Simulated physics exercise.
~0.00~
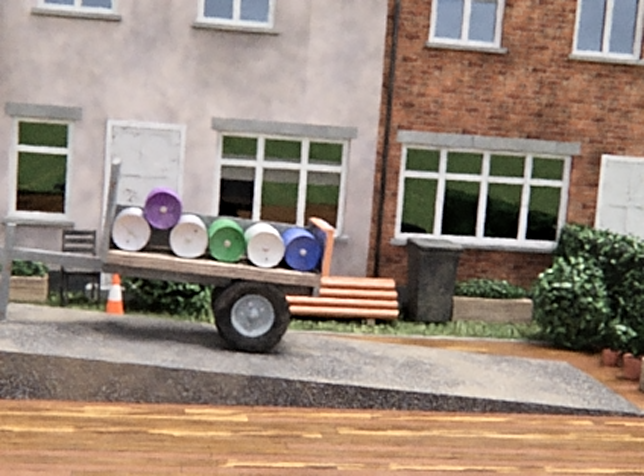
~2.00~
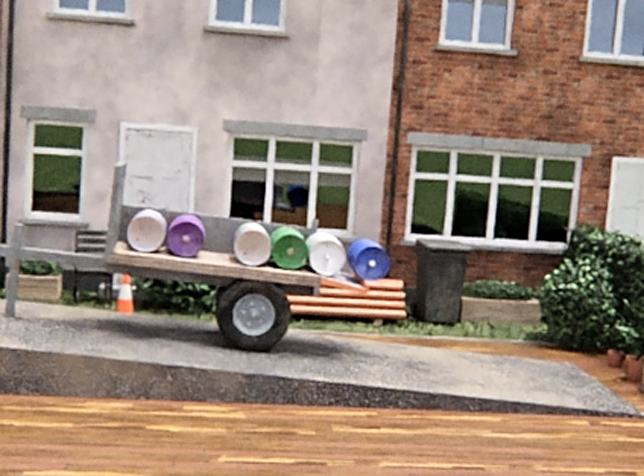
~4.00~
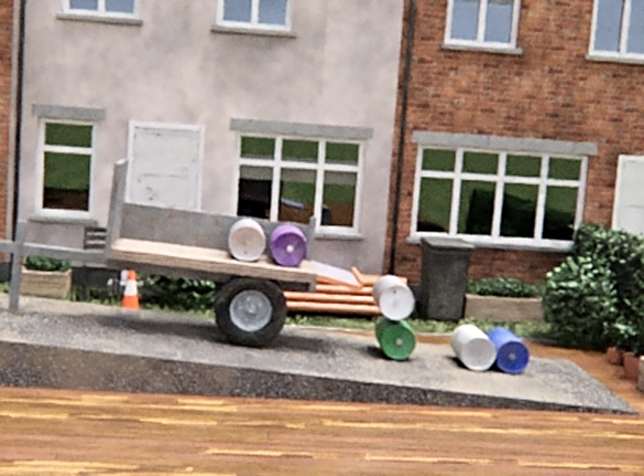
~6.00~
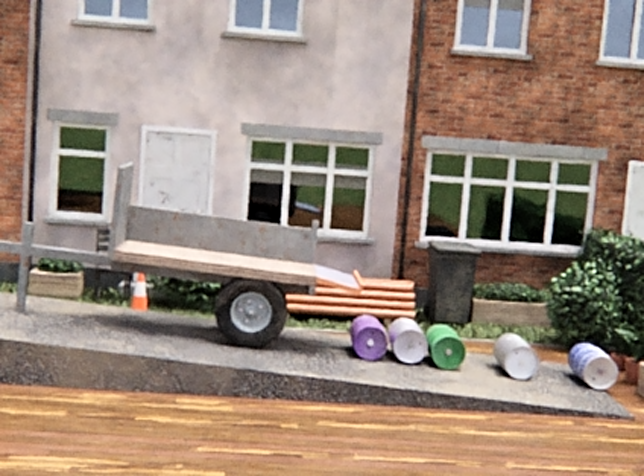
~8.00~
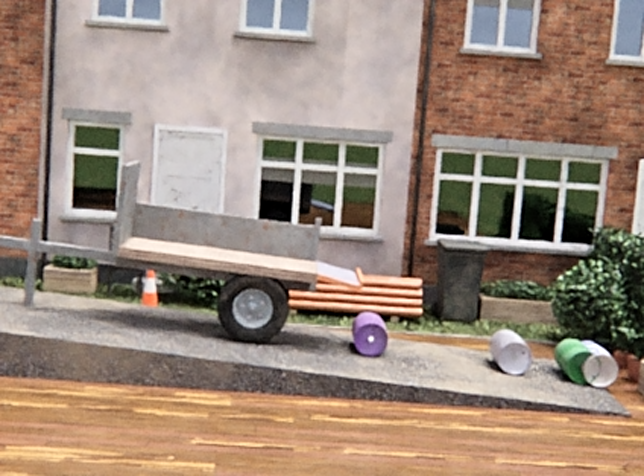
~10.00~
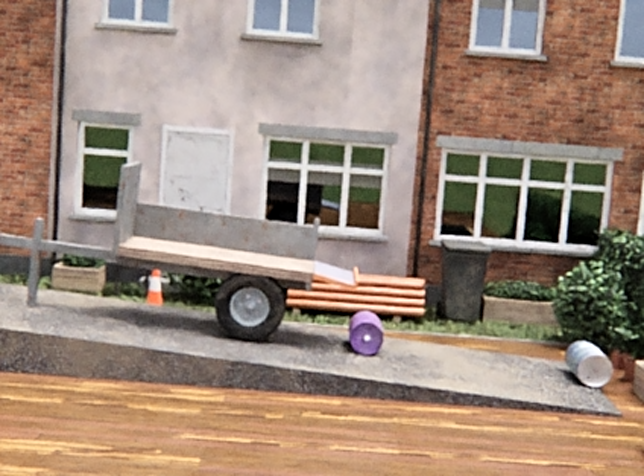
At first, six kegs sit on a flatbed trailer on a slope in front of two houses, with the purple one perched on top of the others and an upright gate holding them in. The gate drops at the right end, the purple keg settles down onto the bed, and the row rolls right with the blue keg leading. Blue, green and white kegs tumble off onto the ground, followed by the last white one and the purple one. Most roll on down the slope to the right. In the end the trailer is empty, the purple keg rests just behind it, and a white one lies near the slope's lower end.
